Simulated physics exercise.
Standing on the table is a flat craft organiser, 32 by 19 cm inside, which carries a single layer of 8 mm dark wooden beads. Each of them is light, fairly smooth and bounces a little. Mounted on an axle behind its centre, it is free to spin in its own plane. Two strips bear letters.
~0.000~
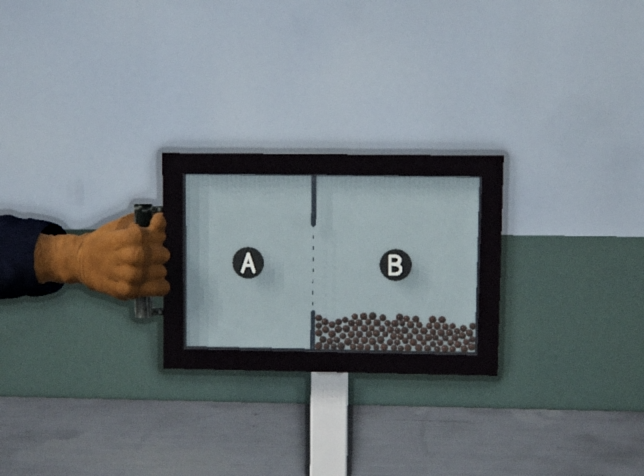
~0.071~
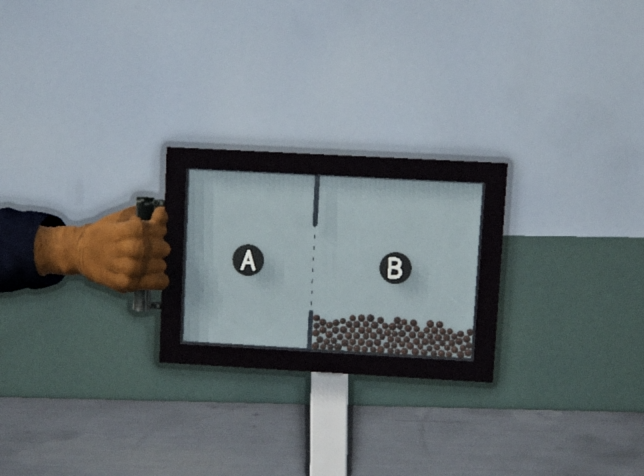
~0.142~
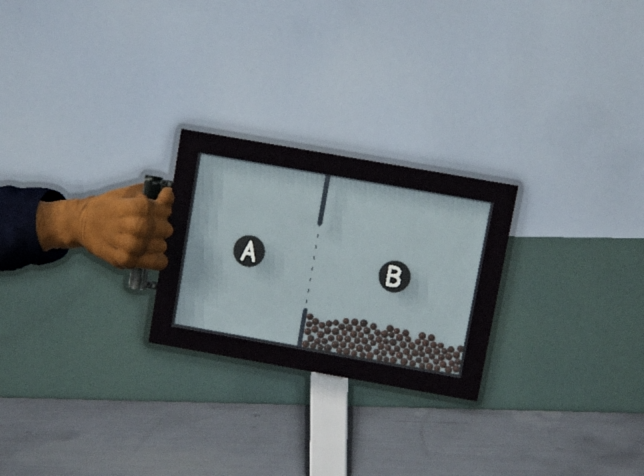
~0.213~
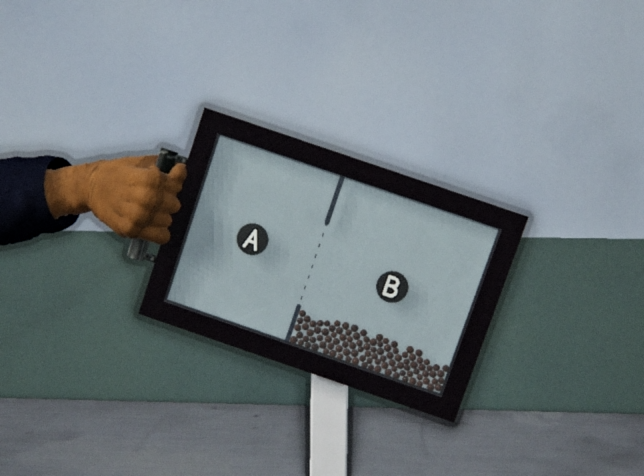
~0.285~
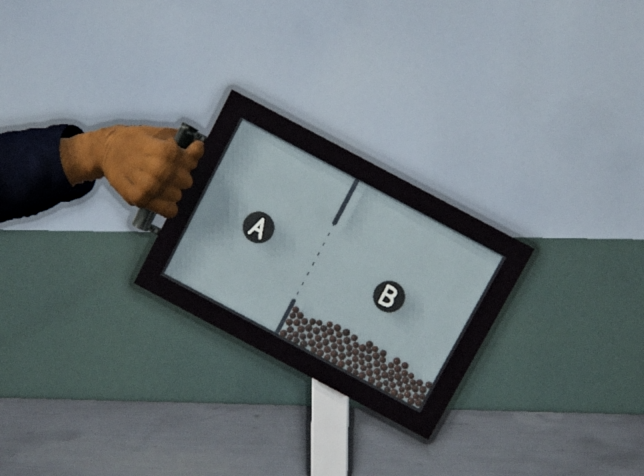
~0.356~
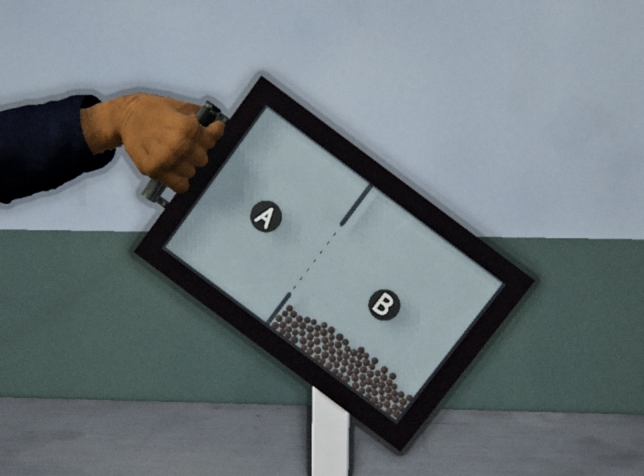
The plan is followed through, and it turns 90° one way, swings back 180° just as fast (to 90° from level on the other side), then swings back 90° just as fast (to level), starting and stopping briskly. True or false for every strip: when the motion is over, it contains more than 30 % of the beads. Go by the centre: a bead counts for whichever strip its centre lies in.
A - true, B - false.
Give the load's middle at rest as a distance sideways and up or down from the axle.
Offset approx. 8 cm left, 7 cm below.
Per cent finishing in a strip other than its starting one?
My reckoning puts it near 80 percent.
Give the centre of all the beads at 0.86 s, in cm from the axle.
Offset approx. 5 cm left, 12 cm below.
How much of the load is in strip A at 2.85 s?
It works out at roughly 80 %.
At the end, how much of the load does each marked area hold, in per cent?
Reading: Strip A = 80; strip B = 20.
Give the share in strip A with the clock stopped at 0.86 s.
About 0 percent.
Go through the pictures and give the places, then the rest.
Level; about 100 beads; load centre (394, 334); top bead (373, 316); A (248, 263), B (396, 265), in the first frame.
Turned 2° clockwise; load centre (391, 337); top bead (371, 318), in the second frame.
Turned 9° clockwise; load centre (382, 344); top bead (310, 317); wall ends (305, 311), (320, 224), in the third frame.
Turned 18° clockwise; load centre (369, 352); top bead (303, 314), in the fourth frame.
Turned 27° clockwise; load centre (356, 357); top bead (296, 310), in the fifth frame.
Turned 36° clockwise; load centre (344, 361); top bead (290, 308); A (266, 216), B (384, 305), in the sixth frame.
After 0.86 s, it stands 90° clockwise; the beads' middle is 5 cm left of and 12 cm below the centre; B 100 %.
After 2.85 s, it stands 45° anticlockwise; the beads' middle is 6 cm left of and 10 cm below the centre; A 80 %, B 20 %.
After 3.28 s, it stands level; the beads' middle is 10 cm left of and 6 cm below the centre; A 80 %, B 20 %.
Settled by 4.2 s, it stands level; A 80 %, B 20 %.
